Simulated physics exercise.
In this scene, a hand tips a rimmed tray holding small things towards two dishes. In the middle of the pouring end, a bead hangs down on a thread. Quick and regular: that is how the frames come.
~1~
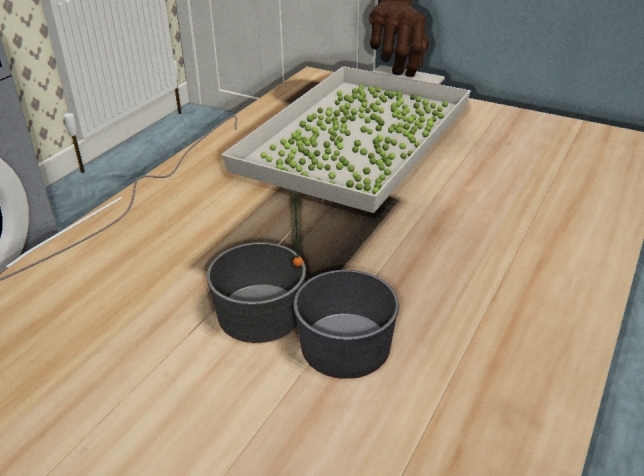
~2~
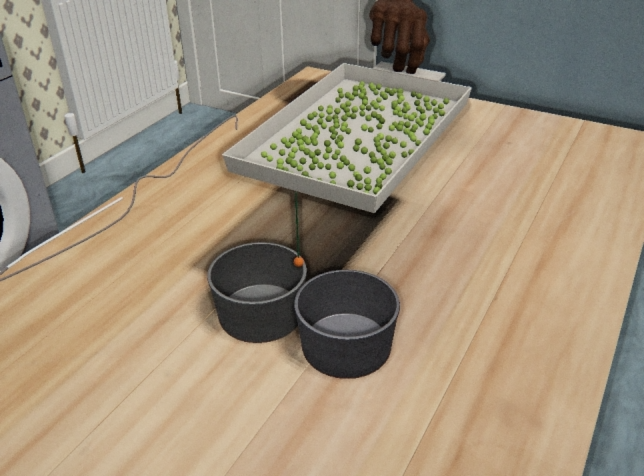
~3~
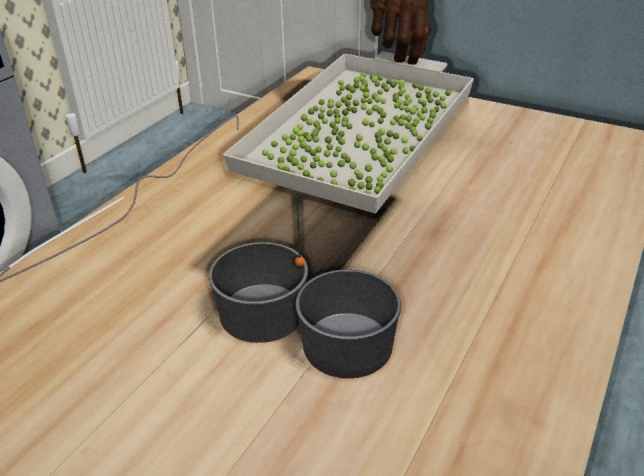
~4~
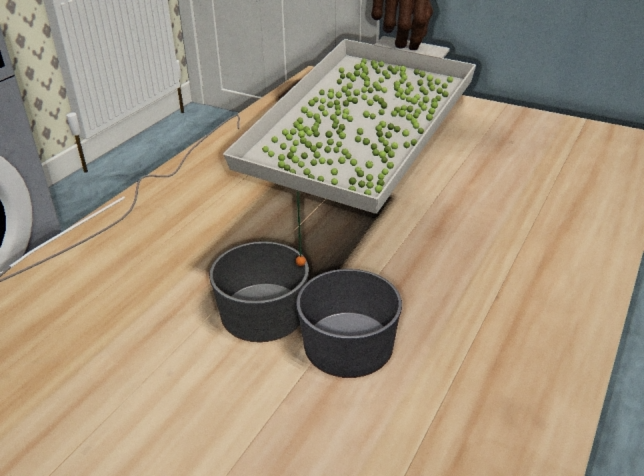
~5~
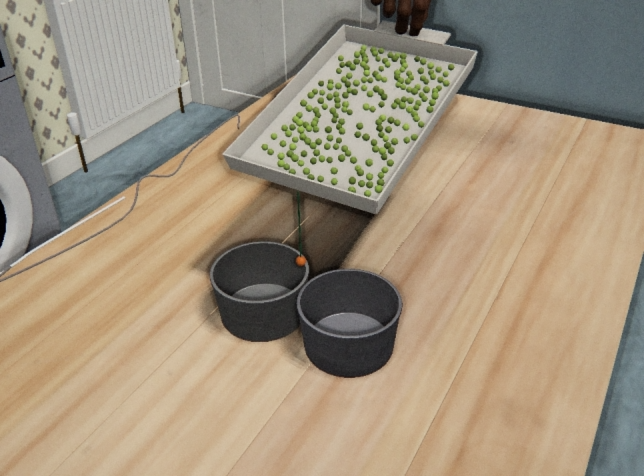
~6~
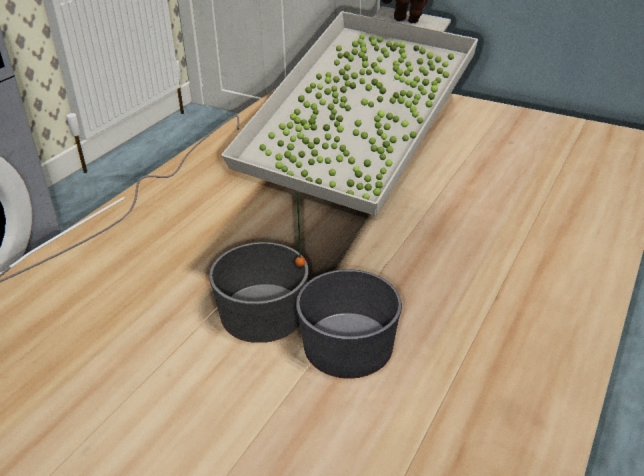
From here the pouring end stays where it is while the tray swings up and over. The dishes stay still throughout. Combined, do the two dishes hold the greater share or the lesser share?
Most is saved.
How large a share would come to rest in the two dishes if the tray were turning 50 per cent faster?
I'd put it at some 70 per cent.
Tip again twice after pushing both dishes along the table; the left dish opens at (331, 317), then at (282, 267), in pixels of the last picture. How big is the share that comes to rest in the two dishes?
Close to 80 in a hundred, then close to 50 in a hundred.
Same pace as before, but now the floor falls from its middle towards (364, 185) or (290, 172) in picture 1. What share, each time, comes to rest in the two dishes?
Close to 100 percent first and close to 80 percent second.
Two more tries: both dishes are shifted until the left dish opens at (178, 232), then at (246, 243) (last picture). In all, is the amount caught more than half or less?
The dishes end up with the lesser share in the first try and the lesser share in the second.
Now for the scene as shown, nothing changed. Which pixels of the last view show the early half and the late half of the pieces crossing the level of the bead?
Initially about (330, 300); subsequently about (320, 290).
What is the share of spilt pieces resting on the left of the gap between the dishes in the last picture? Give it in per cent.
It comes to about 70 percent.
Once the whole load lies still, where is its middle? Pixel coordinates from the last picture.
I'd put the middle somewhere around (335, 347).
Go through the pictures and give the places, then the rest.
The first picture shows corners of the pouring end at (226, 154) and (374, 194), level; middle of the load at (364, 129), dried peas; left dish at (231, 317); right dish at (322, 352); bead on its thread at (298, 262).
The second picture shows corners of the pouring end at (227, 154) and (375, 194), level; middle of the load at (364, 128).
The third picture shows corners of the pouring end at (227, 154) and (376, 195), tipped barely, lowest at the right corner; middle of the load at (366, 122).
The fourth picture shows corners of the pouring end at (227, 153) and (376, 196), tipped a little, lowest at the right corner; middle of the load at (366, 114).
The fifth picture shows corners of the pouring end at (227, 153) and (376, 198), tipped a little, lowest at the right corner; middle of the load at (366, 107).
The sixth picture shows corners of the pouring end at (226, 154) and (375, 200), tipped clearly, lowest at the right corner; middle of the load at (364, 102); left dish at (234, 316); right dish at (325, 351).
Soon, tray tipped steeply; nearly all on the tray; a stray few in the right dish; a stray few outside both; a stray few in the air.
A while on, tray tipped right over; most on the tray; a small part in the right dish; a small part outside both; a small part in the air.
Towards the end, tray tipped past a quarter turn; about two thirds in the right dish; a small part in the left dish; about a quarter outside both.
Finally, tray tipped past a quarter turn; about two thirds in the right dish; a small part in the left dish; about a quarter outside both.
